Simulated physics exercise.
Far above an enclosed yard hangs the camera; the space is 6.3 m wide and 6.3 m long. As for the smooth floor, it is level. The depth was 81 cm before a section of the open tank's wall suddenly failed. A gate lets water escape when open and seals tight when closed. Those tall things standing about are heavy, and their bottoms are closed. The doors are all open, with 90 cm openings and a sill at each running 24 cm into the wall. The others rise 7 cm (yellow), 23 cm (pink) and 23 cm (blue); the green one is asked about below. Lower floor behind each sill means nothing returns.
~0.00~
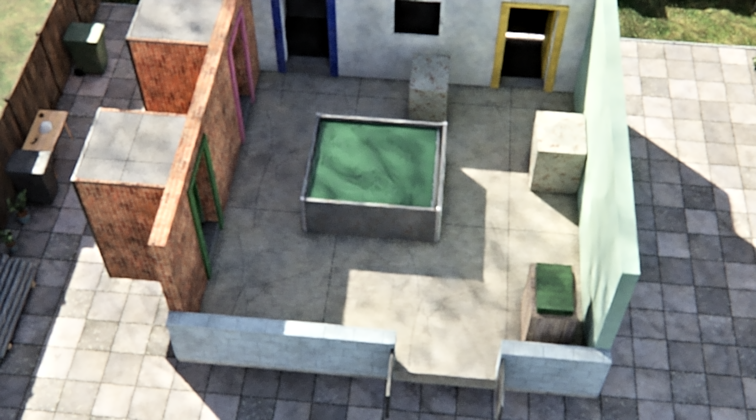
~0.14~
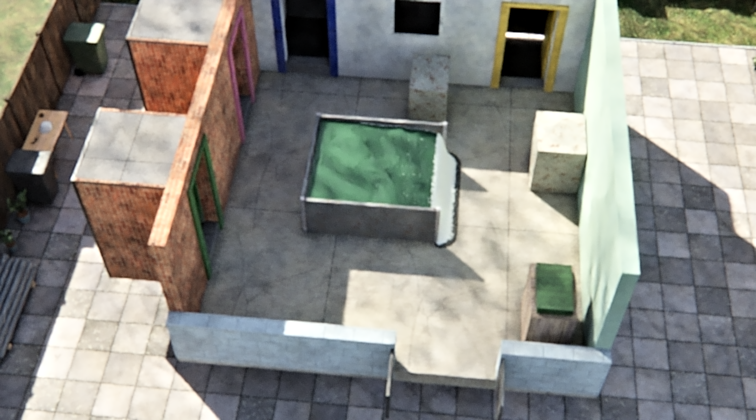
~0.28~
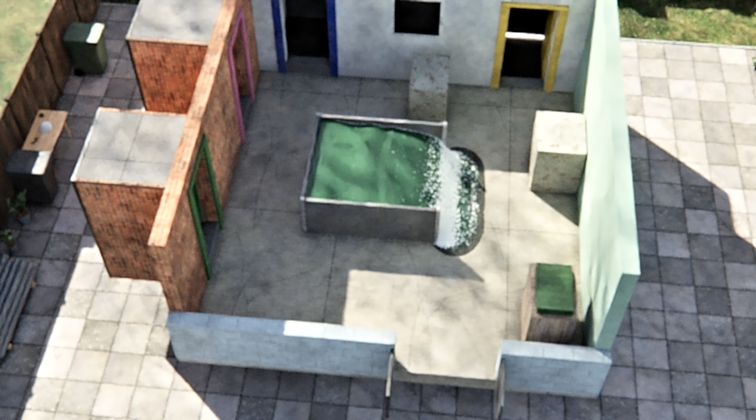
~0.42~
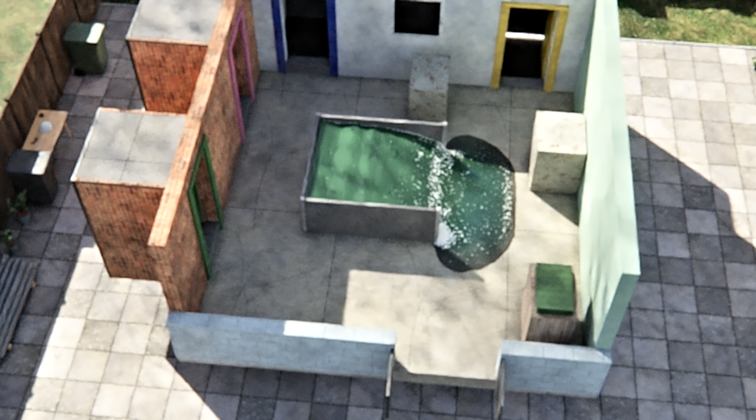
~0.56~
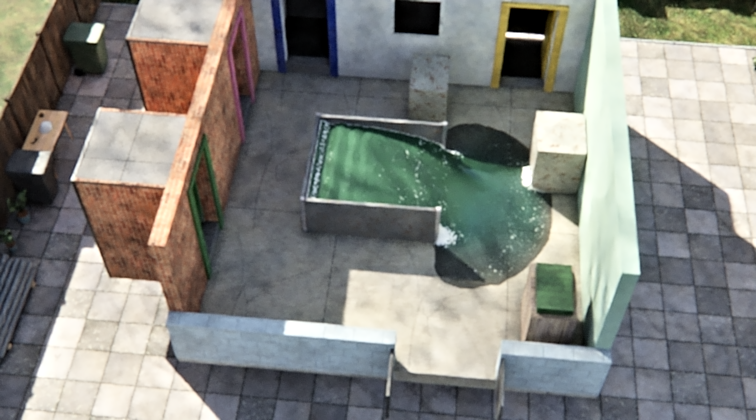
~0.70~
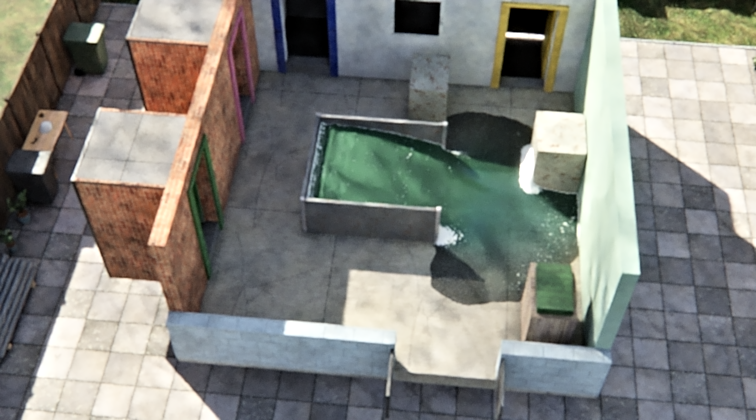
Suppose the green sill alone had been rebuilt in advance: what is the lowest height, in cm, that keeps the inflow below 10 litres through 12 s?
About 12.5 cm.
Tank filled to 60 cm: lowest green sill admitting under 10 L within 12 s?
Roughly 8.5 cm high.
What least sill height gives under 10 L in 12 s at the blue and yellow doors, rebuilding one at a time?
You'd want some 13.5 cm at blue and some 27 cm at yellow.
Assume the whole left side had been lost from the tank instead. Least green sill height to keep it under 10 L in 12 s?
In that case you'd want it roughly 31 cm high.
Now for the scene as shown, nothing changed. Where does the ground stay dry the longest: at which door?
That would be the pink door.
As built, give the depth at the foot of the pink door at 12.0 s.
The depth there is around 10.0 cm.
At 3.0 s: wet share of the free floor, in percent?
Wet share: Around 45 %.
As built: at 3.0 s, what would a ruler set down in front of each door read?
Door by door in centimetres - green 0, yellow 25, pink 0, blue 0.
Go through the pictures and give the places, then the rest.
In the first picture, the open tank at (376, 164) is whole and still, 81 cm deep; the green door at (207, 215) is dry.
In the second picture, water pours out at (439, 188) and has run 0.3 m, to (454, 216); about 10 cm deep outside, 81 cm at the back.
In the third picture, the front is at (477, 234), 0.7 m from the gap at (438, 189); 1.6 m2 of floor is wet, 81 cm left at the back.
In the fourth picture, water pours out at (438, 190) and has run 1.3 m, to (512, 200); about 12 cm deep outside, 80 cm at the back.
In the fifth picture, the front is at (546, 231), 1.9 m from the gap at (438, 191); 5.5 m2 of floor is wet, 72 cm left at the back.
In the sixth picture, water pours out at (438, 191) and has run 2.5 m, to (577, 248); about 8 cm deep outside, 68 cm at the back; the green door at (207, 215), 4.1 m from the gap, is still 3.9 m from the nearest water.
After 1.4 s water covers 30 % of the floor, deepest (56 cm) near (569, 220); it has not reached the green door.
After 3.0 s water covers 45 % of the floor, deepest (54 cm) near (574, 373); it has not reached the green door.
After 12.0 s water covers 95 % of the floor, deepest (14 cm) near (395, 146); 4 cm at the green door, 0 litres in over its 24 cm sill.
At the green door as built, the water arrived by 4.5 s and peaked near 15 cm at 4.8 s.
Run again over the same 12 s with other heights there, 24 litres in over 10 cm, 5 litres over 13.5 cm. The limit of 10 litres is kept from about 12.5 cm up.
